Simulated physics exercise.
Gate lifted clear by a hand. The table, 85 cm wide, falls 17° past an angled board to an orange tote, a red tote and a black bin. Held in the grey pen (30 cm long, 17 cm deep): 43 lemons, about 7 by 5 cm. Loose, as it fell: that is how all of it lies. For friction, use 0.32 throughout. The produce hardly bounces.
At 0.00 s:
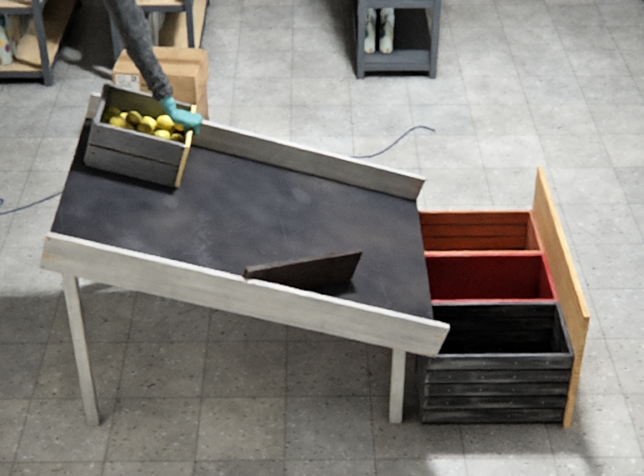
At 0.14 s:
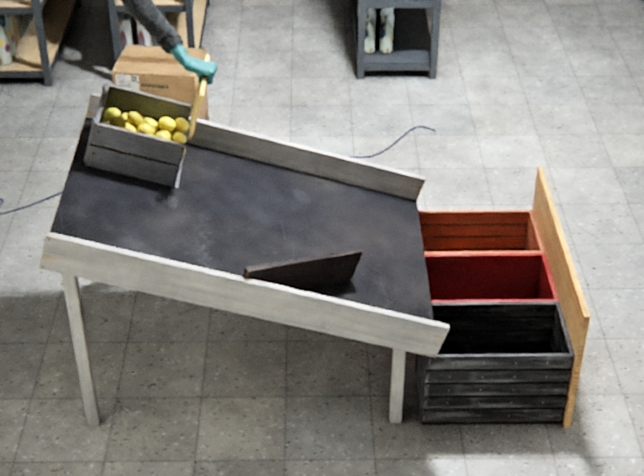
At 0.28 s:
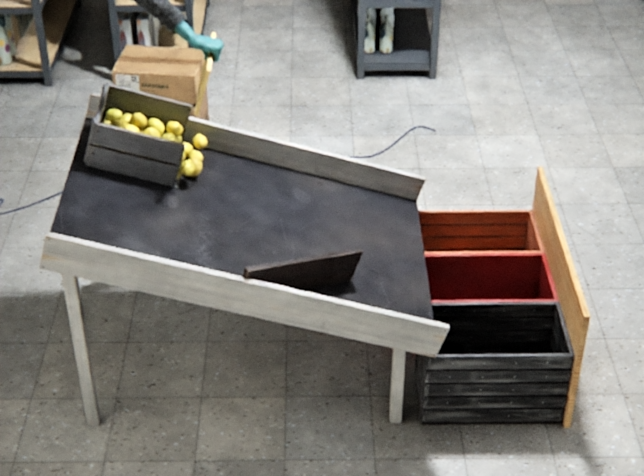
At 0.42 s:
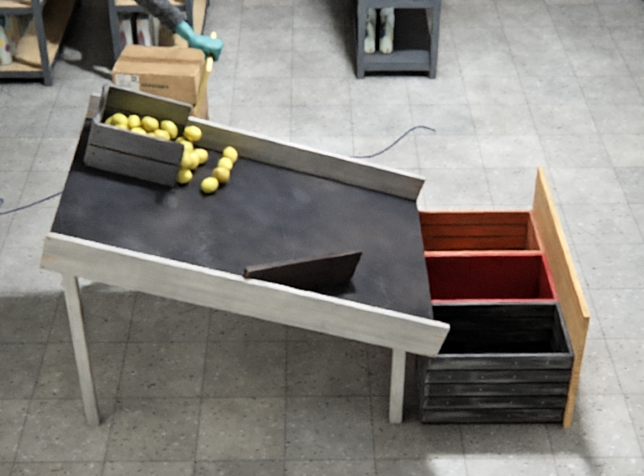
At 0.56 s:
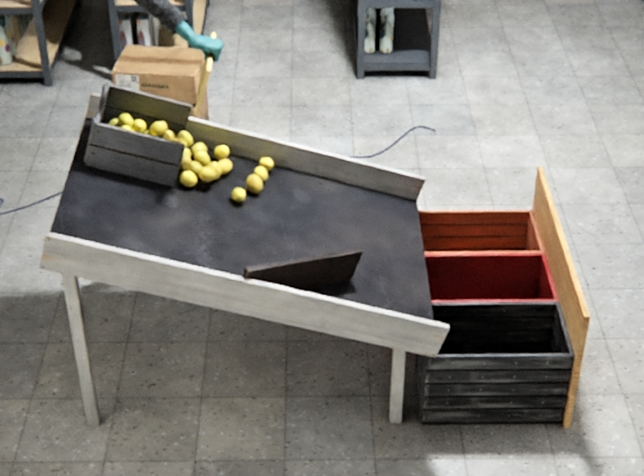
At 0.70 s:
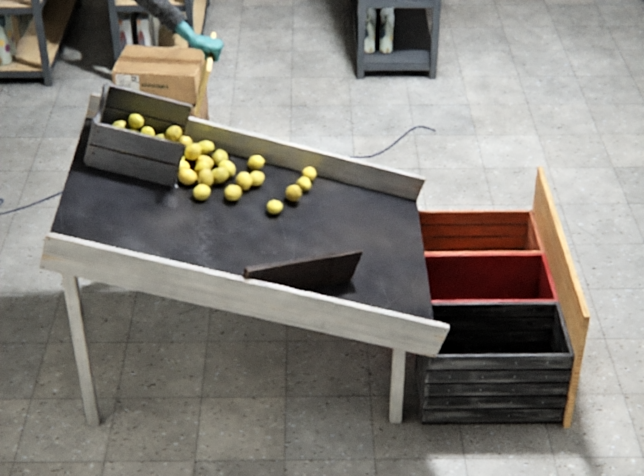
Yellow lemons rolling out of a grey crate and spreading rightward down a dark sloping table after a gloved hand lifts its gate.
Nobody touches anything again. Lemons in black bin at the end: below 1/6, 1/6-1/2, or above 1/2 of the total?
Below 1/6.
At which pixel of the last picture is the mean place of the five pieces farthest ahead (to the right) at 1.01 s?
I'd say near (396, 218).
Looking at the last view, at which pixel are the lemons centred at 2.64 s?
The middle lies close to (503, 294).
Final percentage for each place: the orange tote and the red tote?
It works out to roughly 70 per cent and 25 per cent, in that order.
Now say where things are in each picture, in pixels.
In the first frame (each is followed by its nearest rim corner in this view), grey pen, (98, 123); black bin, (431, 356); none out.
In the second frame, grey pen, (98, 123).
In the third frame, grey pen, (98, 123); 4 out, the lowest lemon at (196, 158).
In the fourth frame, grey pen, (98, 123); 8 out, the lowest lemon at (230, 156).
In the fifth frame, grey pen, (98, 123); 12 out, the lowest lemon at (266, 164).
In the sixth frame, grey pen, (98, 123); black bin, (431, 356); 19 out, the lowest lemon at (309, 174).
After 1.01 s, 12 still in the grey pen, 29 on the slope and 2 in the air.
After 1.40 s, 1 still in the grey pen, 4 in the orange tote, 2 in the red tote, 31 on the slope and 5 in the air.
After 1.94 s, 17 in the orange tote, 7 in the red tote, 1 in the black bin, 11 on the slope and 7 in the air.
When it is over (at 2.64 s), 31 in the orange tote, 11 in the red tote and 1 in the black bin. Asked share, 1 of 43, 2 per cent.
